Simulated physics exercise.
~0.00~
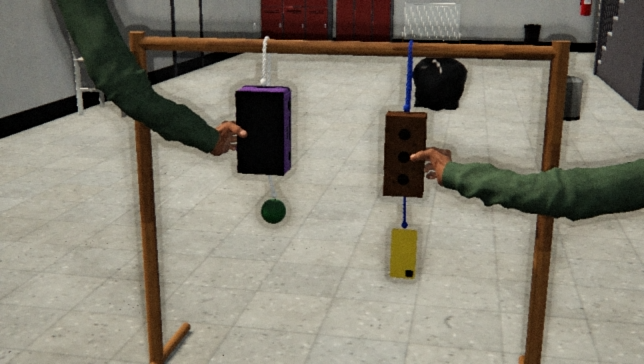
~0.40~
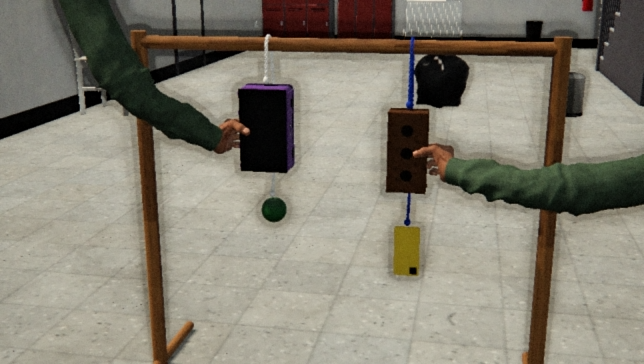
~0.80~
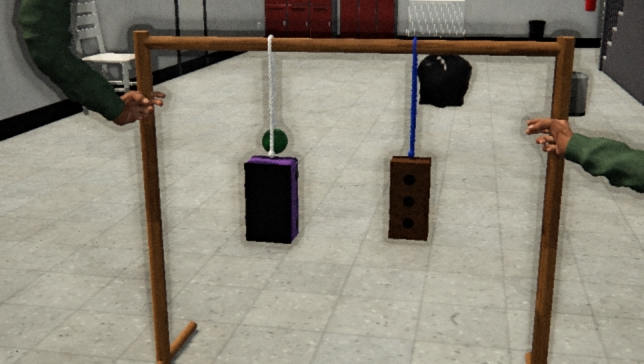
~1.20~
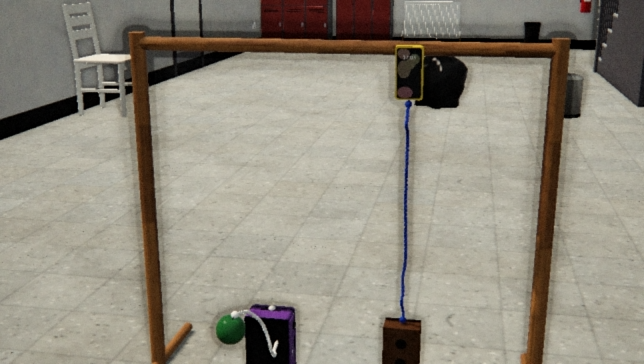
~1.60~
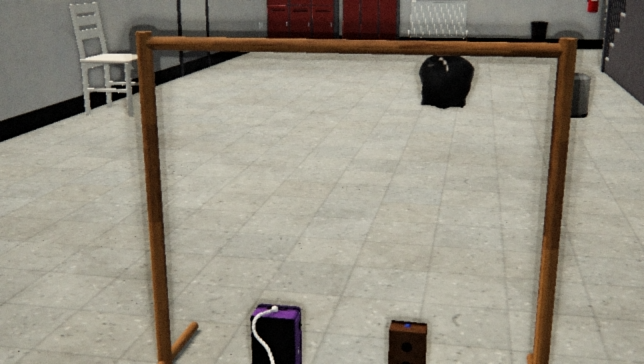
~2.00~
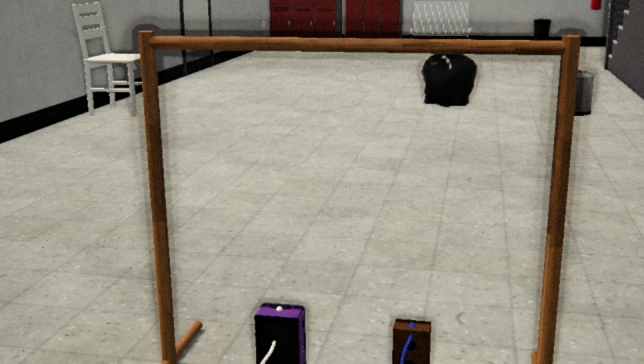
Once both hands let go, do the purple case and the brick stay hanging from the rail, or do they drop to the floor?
They both drop to the floor. The purple case falls and the brick pulls its blue cord through over the rail, so neither is left hanging.
